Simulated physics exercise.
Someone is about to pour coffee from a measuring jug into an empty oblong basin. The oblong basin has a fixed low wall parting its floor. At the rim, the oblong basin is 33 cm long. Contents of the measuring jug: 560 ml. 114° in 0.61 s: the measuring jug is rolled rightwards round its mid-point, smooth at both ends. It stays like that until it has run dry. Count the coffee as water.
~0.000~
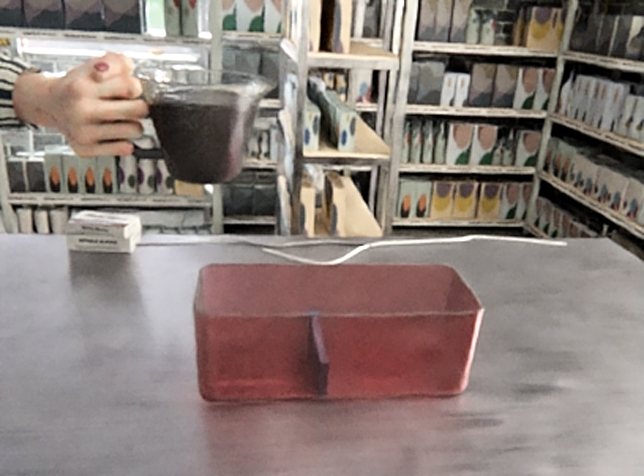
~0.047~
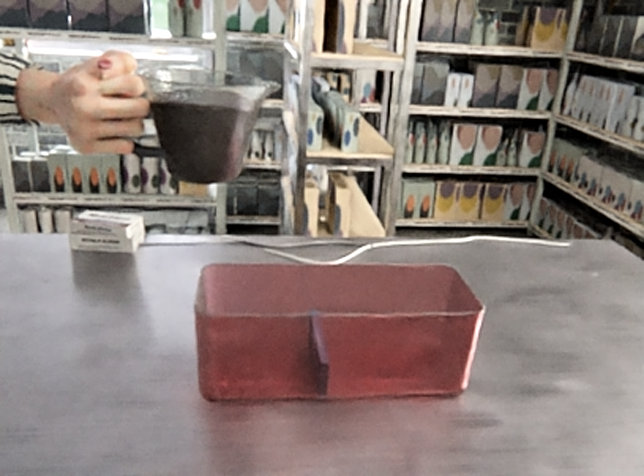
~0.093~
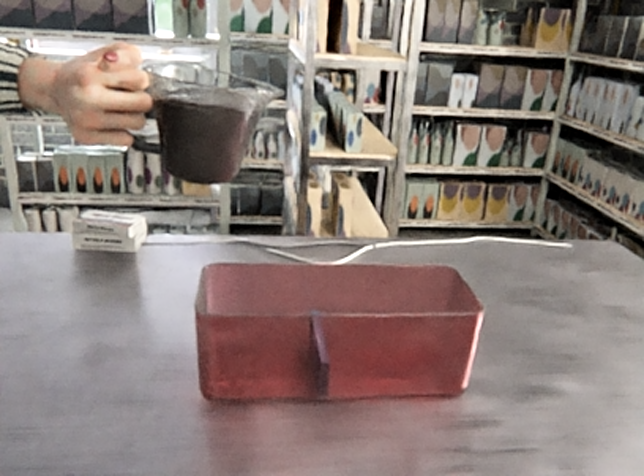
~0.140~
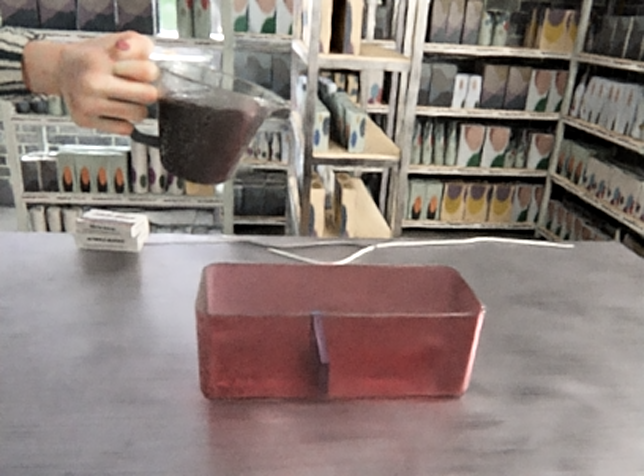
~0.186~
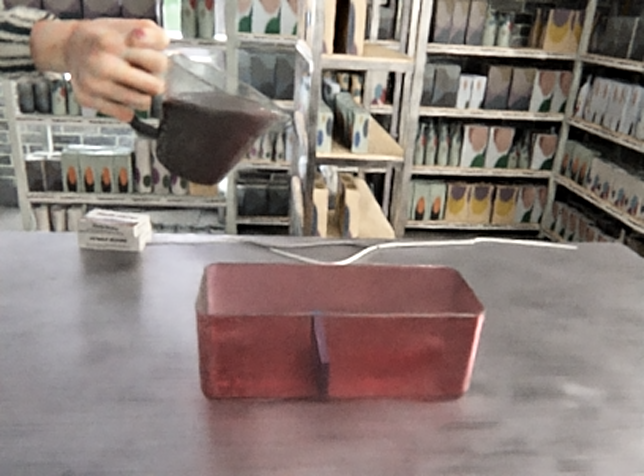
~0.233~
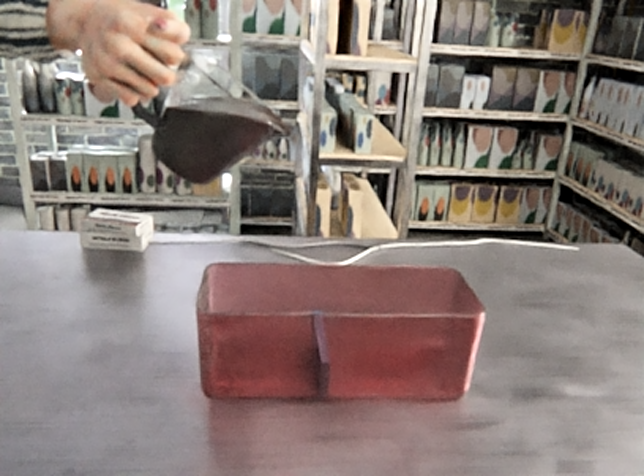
In the video, a hand holds a clear measuring jug of dark liquid above a grey table with an empty, reddish oblong basin, then gradually tilts the jug rightwards, the liquid shifting toward its spout, with stocked shelves behind.
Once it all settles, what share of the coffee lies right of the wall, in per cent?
35 %.
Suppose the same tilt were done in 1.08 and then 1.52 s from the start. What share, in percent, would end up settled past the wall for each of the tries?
Try 1: 55 %; try 2: 65 %.
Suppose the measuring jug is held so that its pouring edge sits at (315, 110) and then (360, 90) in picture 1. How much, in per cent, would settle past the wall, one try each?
Respectively about 70 and 90 percent.
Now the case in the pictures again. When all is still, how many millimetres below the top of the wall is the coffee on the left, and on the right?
Close to 30 mm left and close to 40 mm right.
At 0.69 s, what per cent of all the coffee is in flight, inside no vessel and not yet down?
About 8 percent.
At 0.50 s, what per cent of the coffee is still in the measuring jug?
30 %.
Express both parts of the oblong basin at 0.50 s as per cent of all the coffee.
About 6 left, 22 right.
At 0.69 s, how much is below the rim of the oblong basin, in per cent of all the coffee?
About 92 per cent.
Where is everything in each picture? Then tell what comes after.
Tilt 0°; pouring edge (279, 82); surface from (149, 94) to (257, 99); the oblong basin's rim runs from (198, 289) to (468, 288); the wall's top is at (318, 335), in the first picture.
Tilt 2°; pouring edge (281, 85); surface from (152, 94) to (258, 100), in the second picture.
Tilt 6°; pouring edge (285, 92); surface from (156, 92) to (261, 103), in the third picture.
Tilt 14°; pouring edge (290, 103); surface from (162, 92) to (267, 106), in the fourth picture.
Tilt 24°; pouring edge (293, 119); surface from (167, 97) to (277, 112), in the fifth picture.
Tilt 36°; pouring edge (294, 137); surface from (168, 106) to (290, 128); 1 per cent is over the edge, in the sixth picture.
By 0.50 s the tilt is 104° and 30 per cent is still to pour, 6 is left of the wall and 22 right of it.
By 0.69 s the tilt is 114° and 1 per cent is still to pour, 59 is left of the wall and 32 right of it.
By 0.89 s the tilt is 114° and 0 per cent is still to pour, 59 is left of the wall and 34 right of it.
By 1.11 s the tilt is 114° and 0 per cent is still to pour, 59 is left of the wall and 35 right of it.
At rest 59 per cent lies left of the wall, 35 right of it and 6 outside.
